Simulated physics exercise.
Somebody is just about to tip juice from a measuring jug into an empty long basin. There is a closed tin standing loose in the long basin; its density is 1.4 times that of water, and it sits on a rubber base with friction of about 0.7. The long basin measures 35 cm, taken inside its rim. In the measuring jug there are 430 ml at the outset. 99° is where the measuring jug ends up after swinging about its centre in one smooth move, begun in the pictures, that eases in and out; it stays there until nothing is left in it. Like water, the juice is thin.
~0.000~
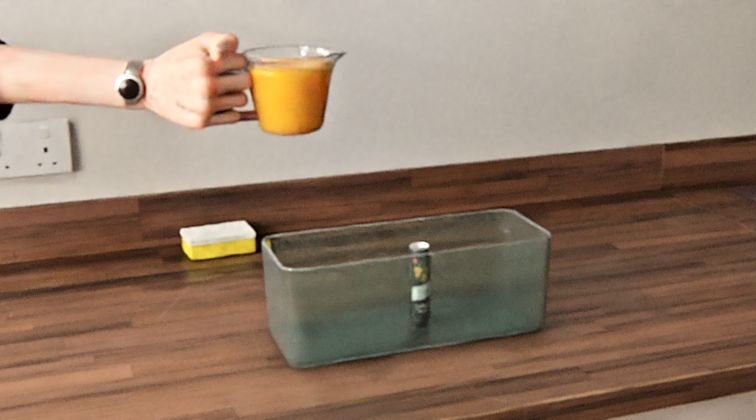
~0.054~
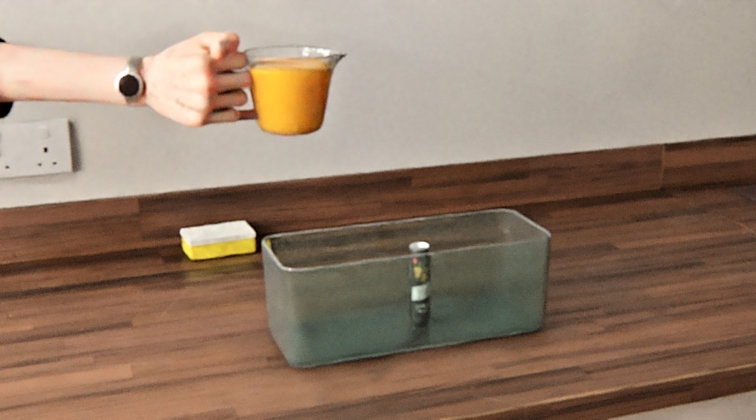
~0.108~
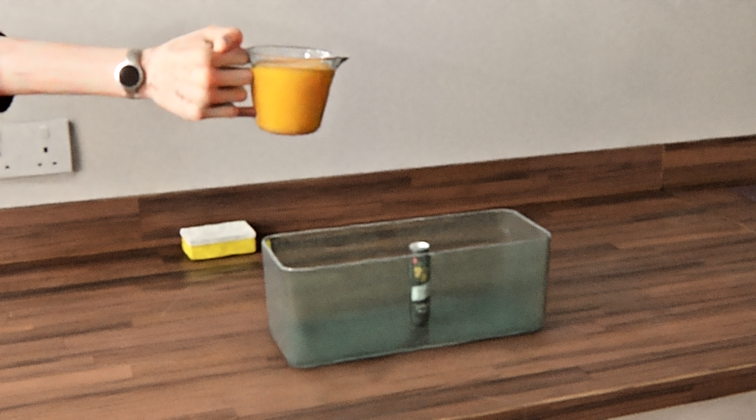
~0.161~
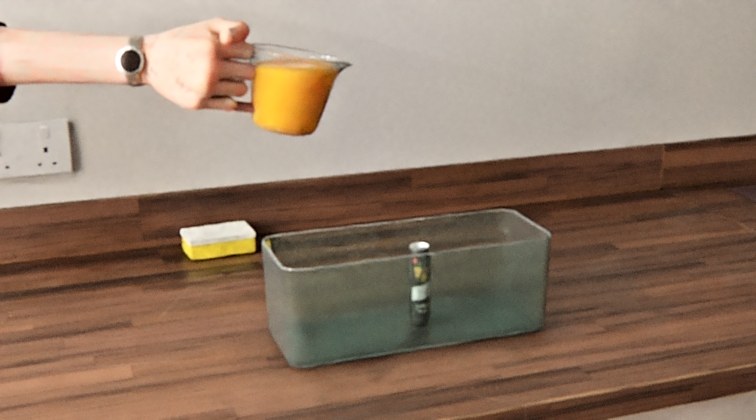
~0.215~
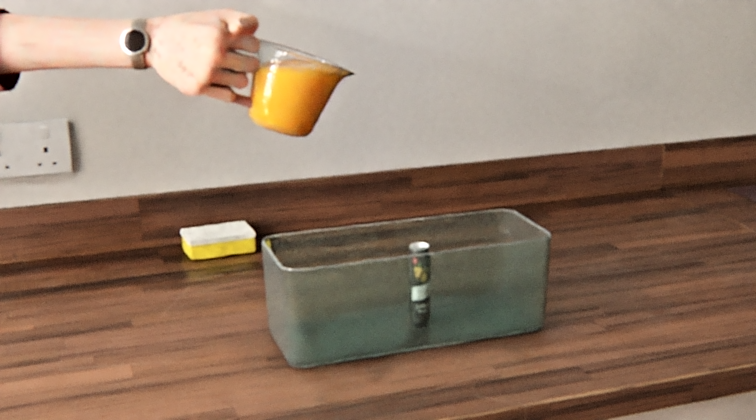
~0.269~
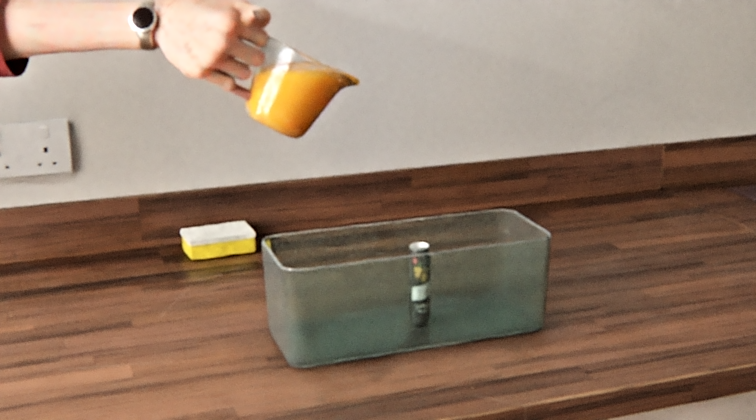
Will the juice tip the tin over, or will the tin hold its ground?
It is tipped over.
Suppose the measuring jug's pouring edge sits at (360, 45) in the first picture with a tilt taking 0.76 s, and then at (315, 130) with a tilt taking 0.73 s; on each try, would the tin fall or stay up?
Try 1: Tipped over; try 2: Still standing.
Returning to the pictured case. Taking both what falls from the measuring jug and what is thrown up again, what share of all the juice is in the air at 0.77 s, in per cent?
Estimate: Around 18 per cent.
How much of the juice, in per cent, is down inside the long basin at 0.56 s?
About 18%.
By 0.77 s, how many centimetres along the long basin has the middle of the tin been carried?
The tin is about 2 cm from where it started.
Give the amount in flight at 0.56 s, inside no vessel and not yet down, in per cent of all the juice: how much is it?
Estimate: Some 40 % of the total.
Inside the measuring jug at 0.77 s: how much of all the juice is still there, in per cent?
6 per cent or so.
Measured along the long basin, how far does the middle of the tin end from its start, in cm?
In the end the tin's centre has shifted about 8.5 centimetres.
Then, 0.56 s in, the tilt is 86° and 43 per cent is still to pour; the tin stands where it began.
Then, 0.77 s in, the tilt is 99° and 6 per cent is still to pour; the tin leans 8°.
Then, 0.99 s in, the tilt is 99° and 0 per cent is still to pour; the tin leans 54°.
Then, 1.23 s in, the tilt is 99° and 0 per cent is still to pour; the tin lies on its side.
Finally, the tin lies on its side.
